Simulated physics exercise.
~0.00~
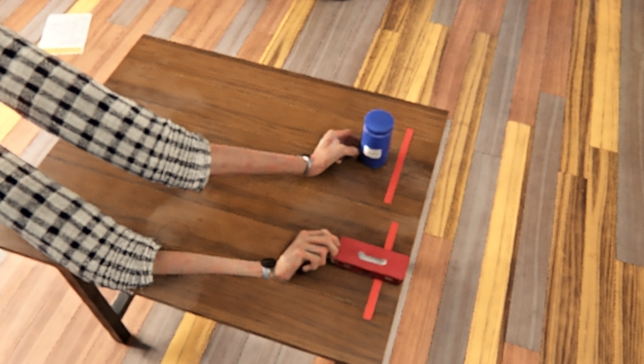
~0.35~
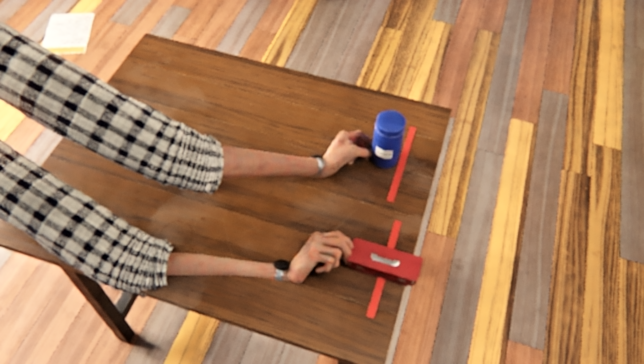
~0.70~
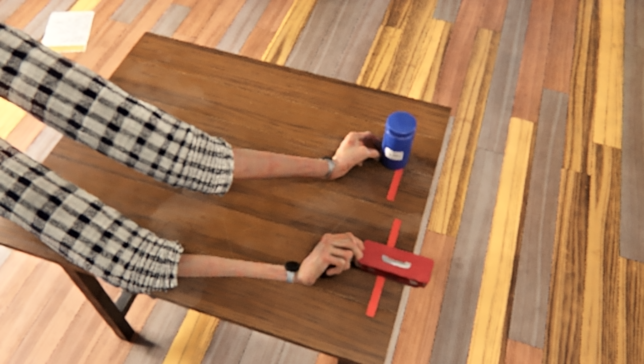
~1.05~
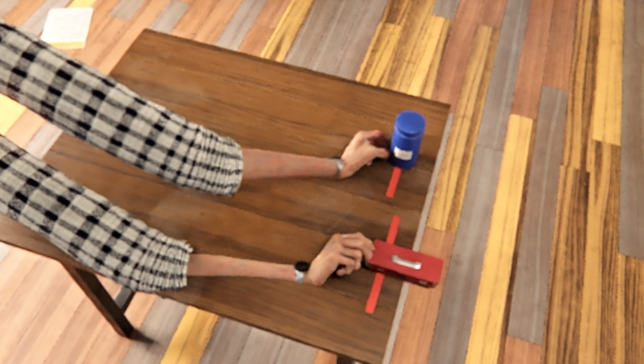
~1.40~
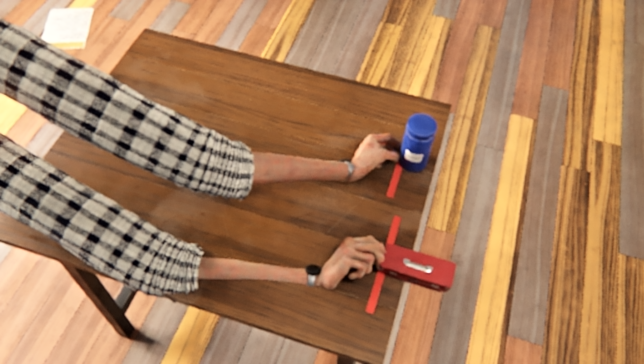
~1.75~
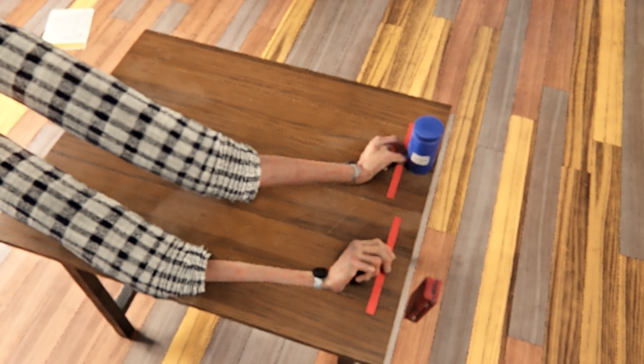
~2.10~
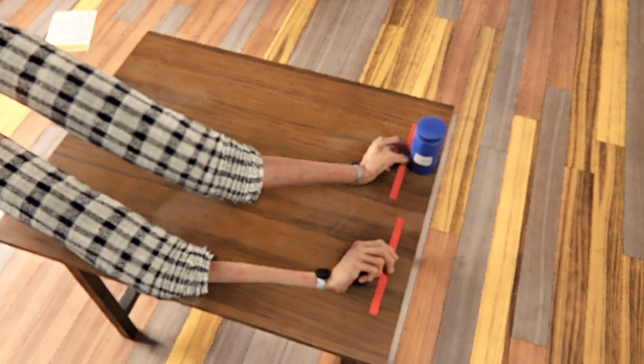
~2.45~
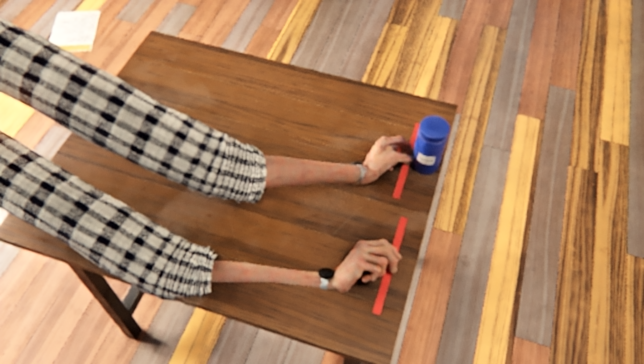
Two hands slowly push a red case off the table, while a blue jar stays on.
